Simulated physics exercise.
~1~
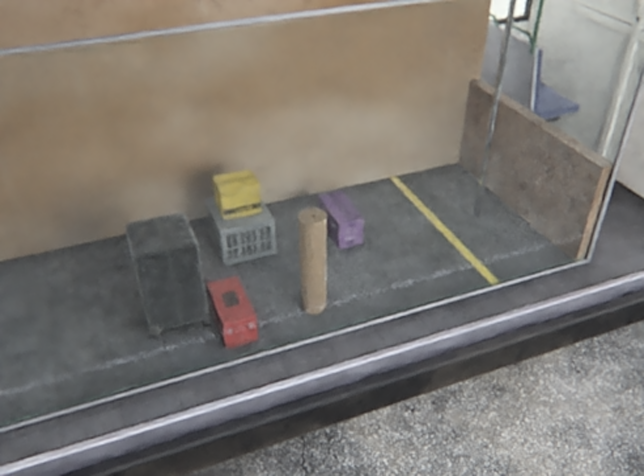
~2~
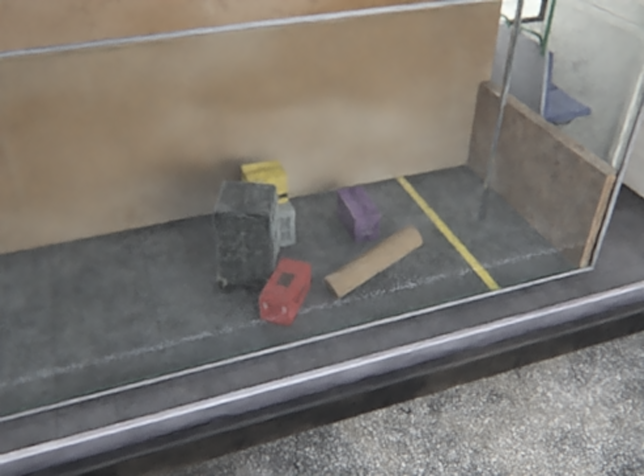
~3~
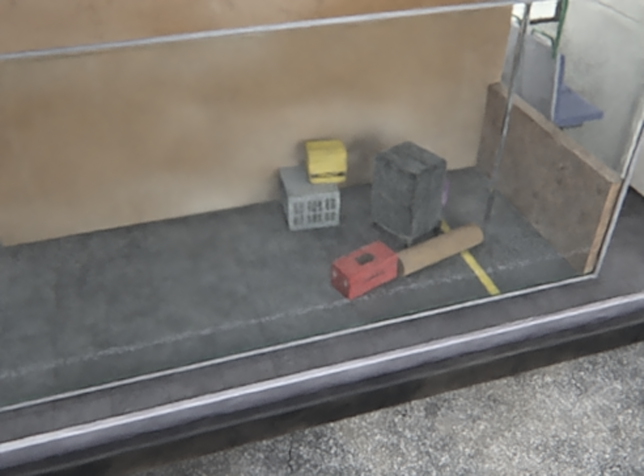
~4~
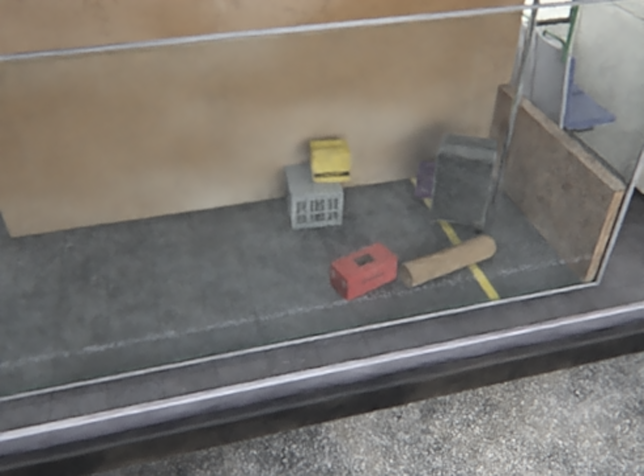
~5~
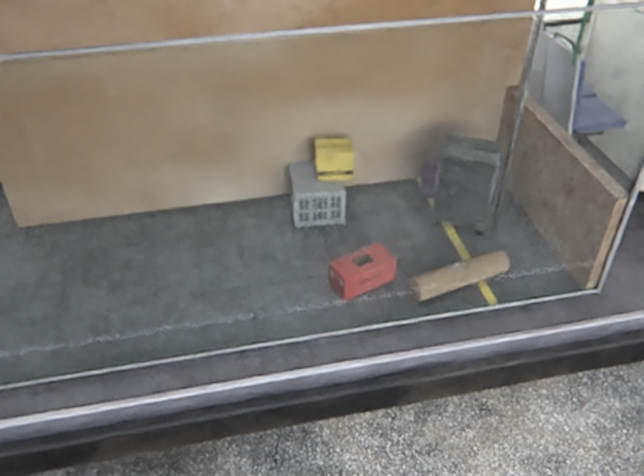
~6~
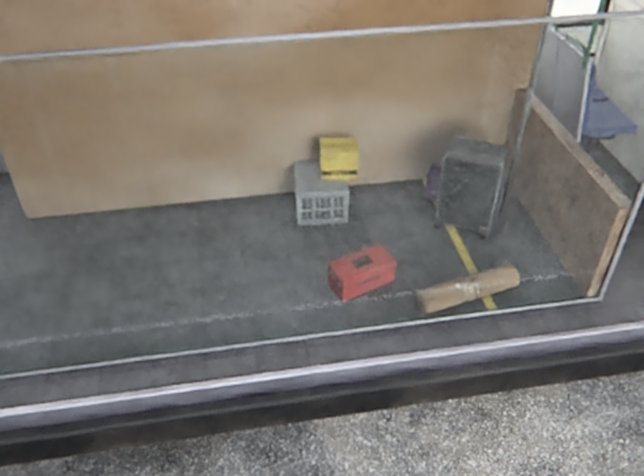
The clip shows a glass-fronted bay where a black wheeled case, purple carton, red toolbox and stacked yellow carton and grey crate shift right as a brown roll topples. The case and purple carton end beyond the yellow line, the roll at it, the others short.
